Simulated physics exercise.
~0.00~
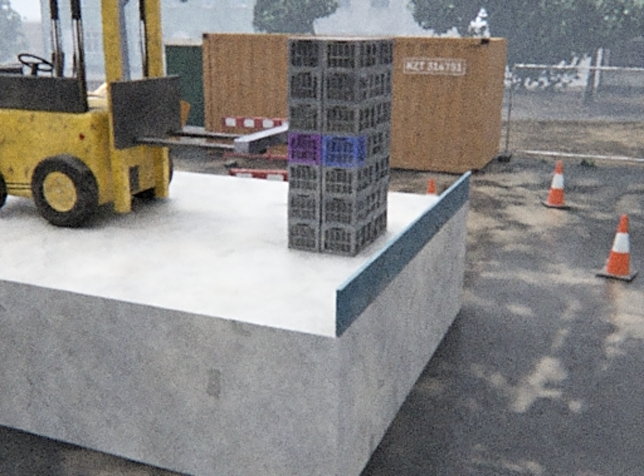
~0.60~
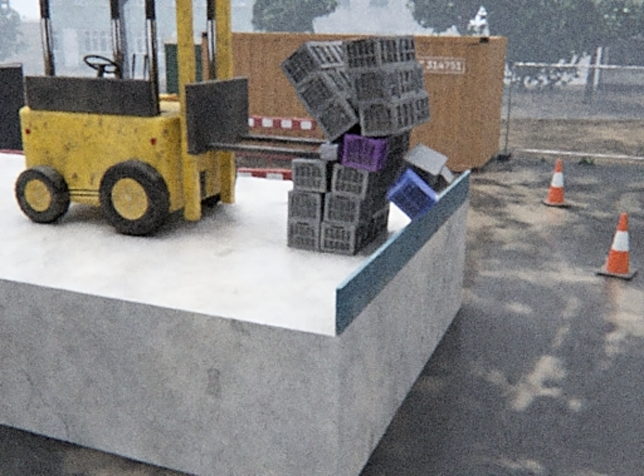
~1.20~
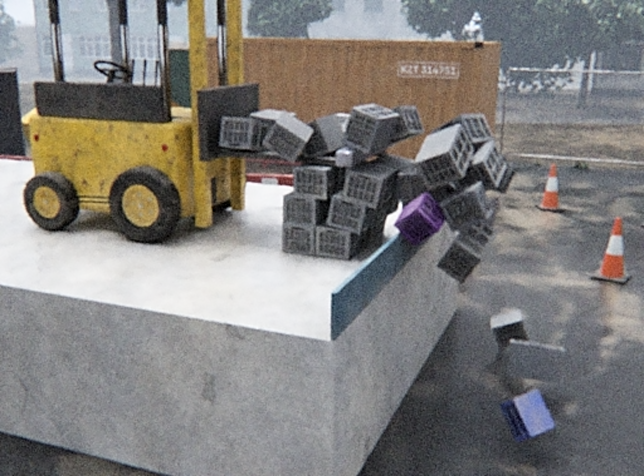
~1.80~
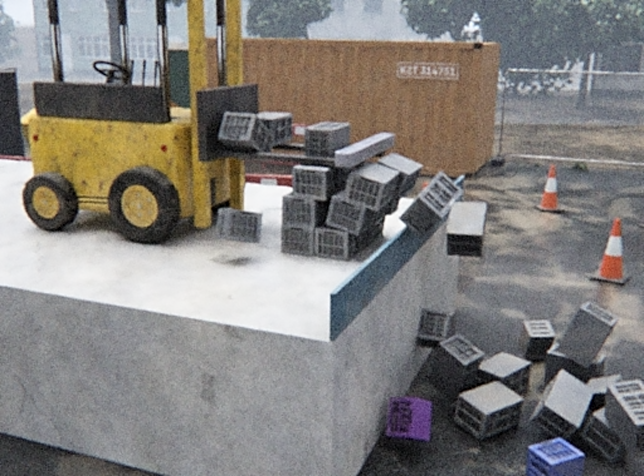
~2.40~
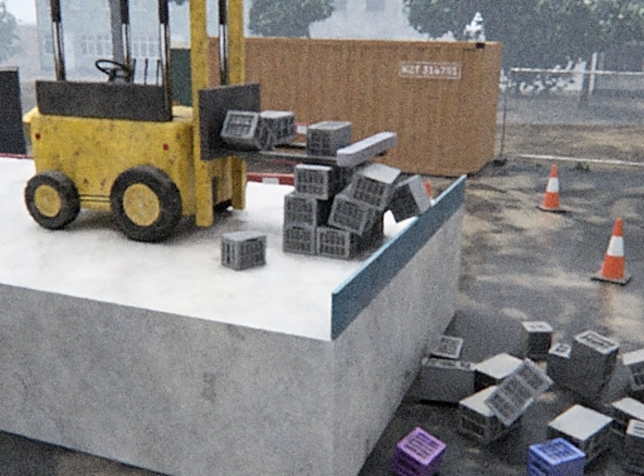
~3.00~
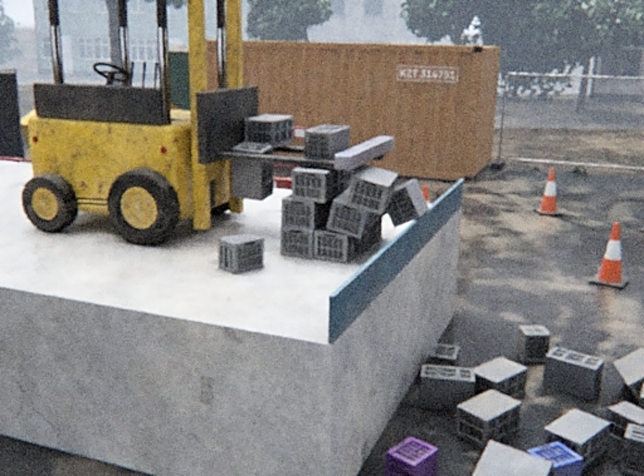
We see a yellow forklift push a beam into a tall stack of grey crates on a raised deck, toppling its upper part rightward; many crates, including the blue and purple ones, tumble over the low board and lie scattered on the ground, while others remain heaped on the deck.
